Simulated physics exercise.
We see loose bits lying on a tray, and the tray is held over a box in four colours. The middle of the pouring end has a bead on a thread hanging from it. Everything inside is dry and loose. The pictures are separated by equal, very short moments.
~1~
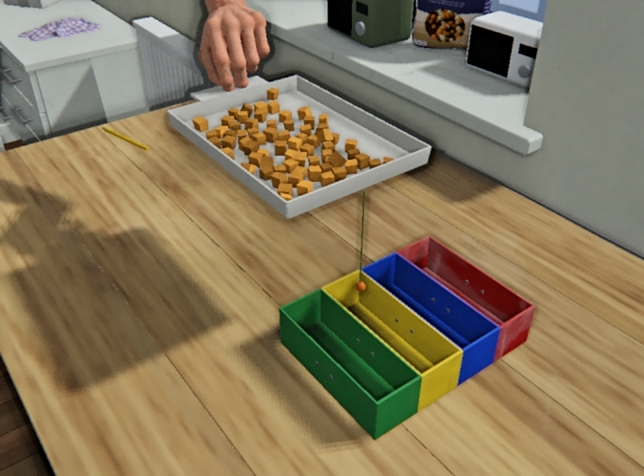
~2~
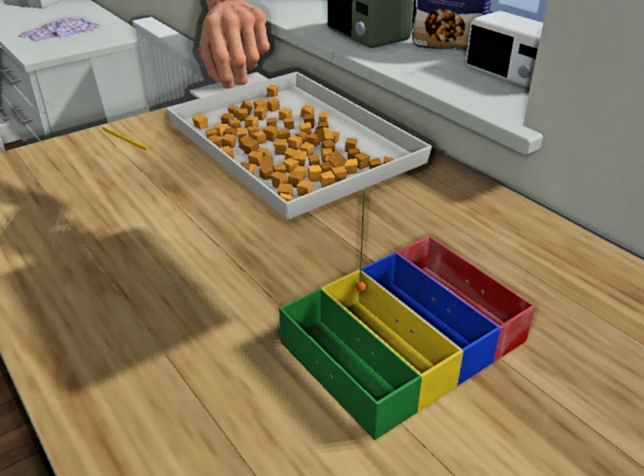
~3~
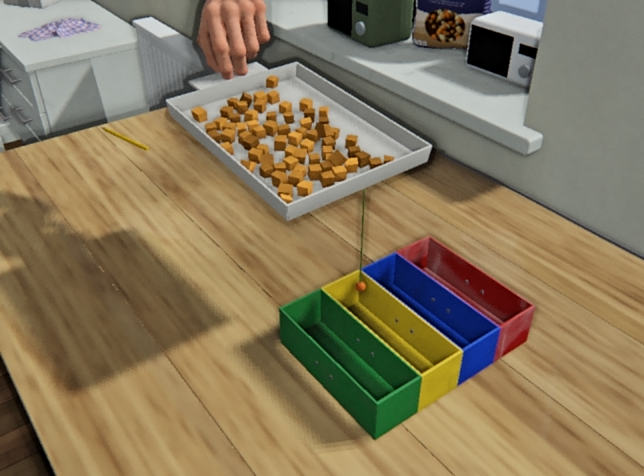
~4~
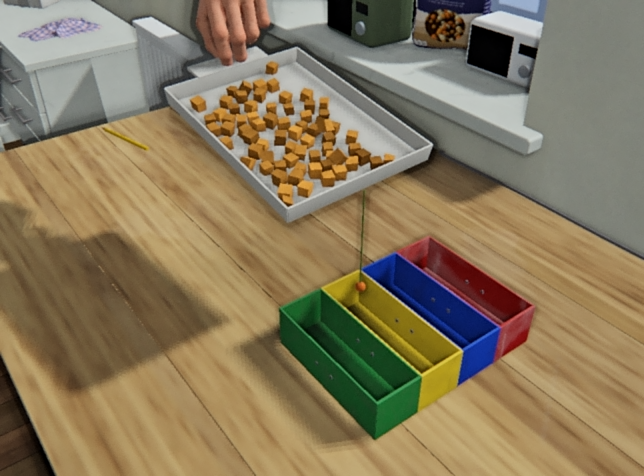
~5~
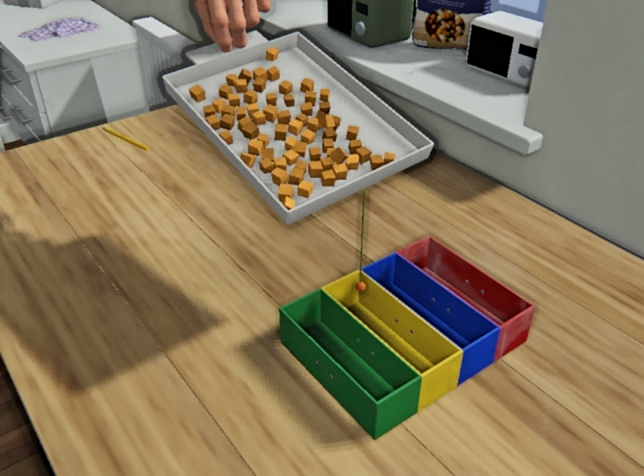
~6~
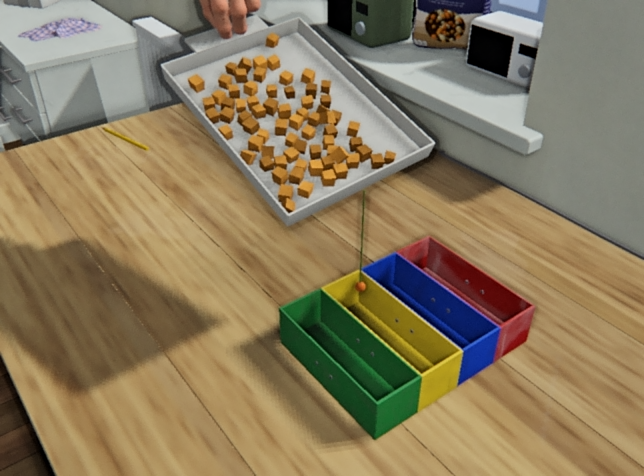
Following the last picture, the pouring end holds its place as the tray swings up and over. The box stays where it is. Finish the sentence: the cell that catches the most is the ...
... Green cell.
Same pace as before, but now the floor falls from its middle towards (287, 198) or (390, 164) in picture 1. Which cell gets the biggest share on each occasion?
The green cell; blue.
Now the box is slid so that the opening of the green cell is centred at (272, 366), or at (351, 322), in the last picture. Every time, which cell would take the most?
First try: That yellow cell. Second try: Green.
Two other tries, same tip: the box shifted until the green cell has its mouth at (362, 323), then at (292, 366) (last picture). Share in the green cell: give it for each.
30 % and 30 %.
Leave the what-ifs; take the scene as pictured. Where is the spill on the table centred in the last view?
Approximate centre, last frame: (280, 421).
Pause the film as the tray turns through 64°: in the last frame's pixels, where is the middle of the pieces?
The middle of the pieces sits at roughly (310, 154).
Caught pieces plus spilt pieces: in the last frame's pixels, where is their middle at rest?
(356, 384).
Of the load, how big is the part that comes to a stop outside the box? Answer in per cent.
30 %.
Soon, tray tipped steeply; all on the tray.
A while on, tray tipped past a quarter turn; most on the tray; a small part in the green cell; a stray few in the yellow cell; a small part falling or outside the box.
Towards the end, tray tipped past a quarter turn; about half in the green cell; about a quarter in the yellow cell; about a third falling or outside the box.
Finally, tray tipped past a quarter turn; about half in the green cell; about a quarter in the yellow cell; none in the blue cell; none in the red cell; about a third outside the box.
